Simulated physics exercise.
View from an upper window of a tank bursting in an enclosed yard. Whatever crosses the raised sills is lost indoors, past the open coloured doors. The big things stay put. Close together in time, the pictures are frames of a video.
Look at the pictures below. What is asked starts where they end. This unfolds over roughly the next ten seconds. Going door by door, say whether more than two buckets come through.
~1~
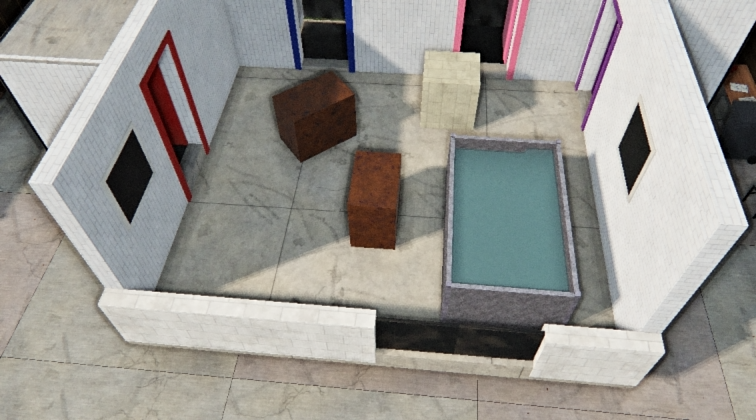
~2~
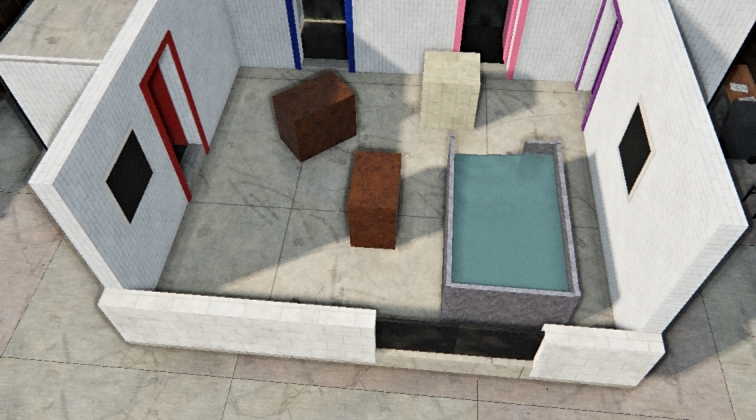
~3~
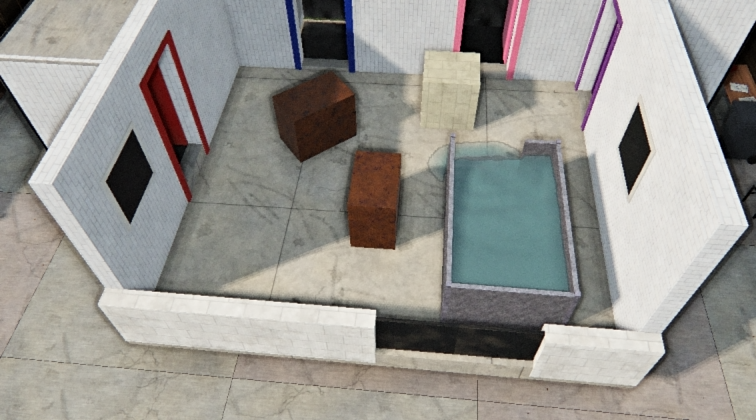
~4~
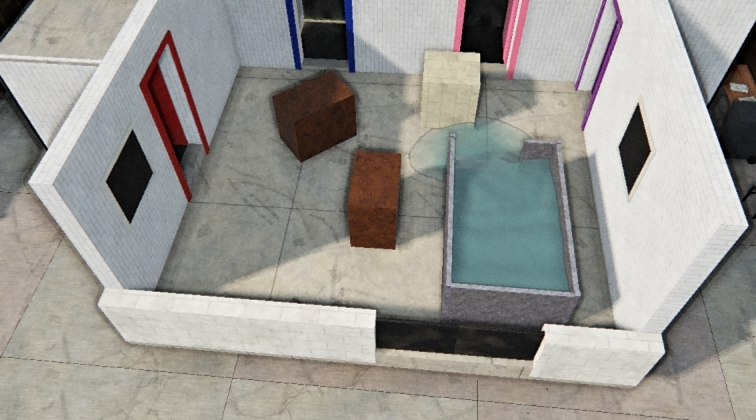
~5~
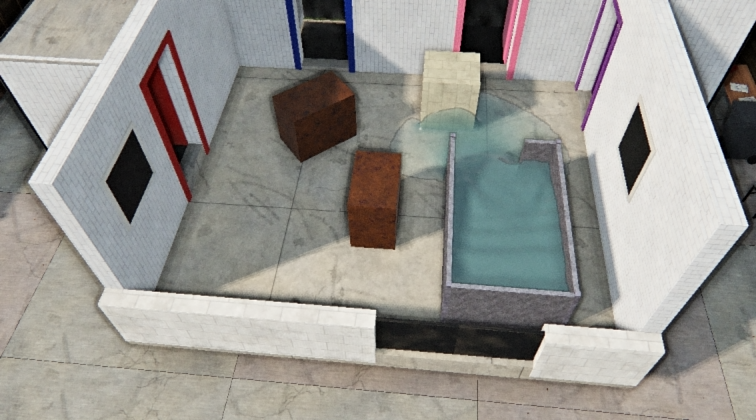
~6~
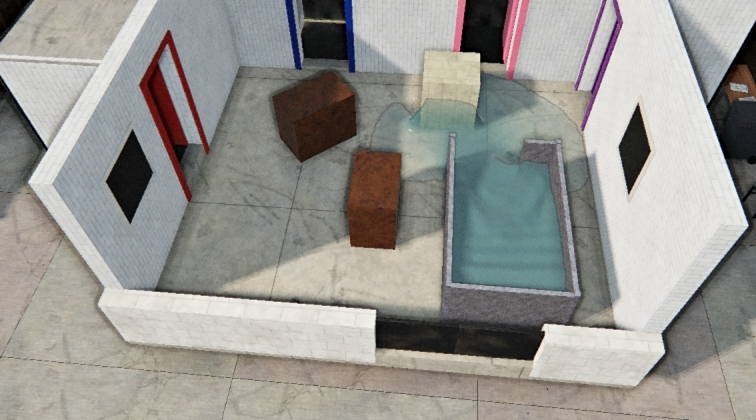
The purple door goes over two buckets, the pink door goes over two buckets, the red door does not go over two buckets, the blue door goes over two buckets.
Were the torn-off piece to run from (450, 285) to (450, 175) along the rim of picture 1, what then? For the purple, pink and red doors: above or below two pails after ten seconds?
I reckon the purple gets too much, the pink keeps within bounds too, and the red keeps within bounds.
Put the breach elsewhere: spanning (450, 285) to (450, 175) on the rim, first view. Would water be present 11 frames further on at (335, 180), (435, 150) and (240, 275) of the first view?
Result, in sequence: Spared by the spill, sodden, sodden.
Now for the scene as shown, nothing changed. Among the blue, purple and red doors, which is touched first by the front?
My pick for first is the purple-painted one.
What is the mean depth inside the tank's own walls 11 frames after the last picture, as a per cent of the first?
Around 46 percent.
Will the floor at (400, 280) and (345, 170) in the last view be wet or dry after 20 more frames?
So I'd put them as unwetted and swamped.
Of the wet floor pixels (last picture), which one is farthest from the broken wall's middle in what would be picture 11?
The front's farthest point is close to (313, 80).
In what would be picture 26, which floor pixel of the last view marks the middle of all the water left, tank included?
Roughly (437, 181) in the last picture.
A moment on, water covers 30 % of the floor; the purple door under two buckets in, the pink door over two buckets in, the red door not reached, the blue door wet at the sill, nothing in.
Next, water covers 45 % of the floor; the purple door far over two buckets in, the pink door far over two buckets in, the red door not reached, the blue door over two buckets in.
Then, water covers 70 % of the floor; the purple door far over two buckets in, the pink door far over two buckets in, the red door wet at the sill, nothing in, the blue door far over two buckets in.
Later, water covers 90 % of the floor; the purple door far over two buckets in, the pink door far over two buckets in, the red door wet at the sill, nothing in, the blue door far over two buckets in.
In the end, water covers 100 % of the floor; the purple door far over two buckets in, the pink door far over two buckets in, the red door wet at the sill, nothing in, the blue door far over two buckets in.
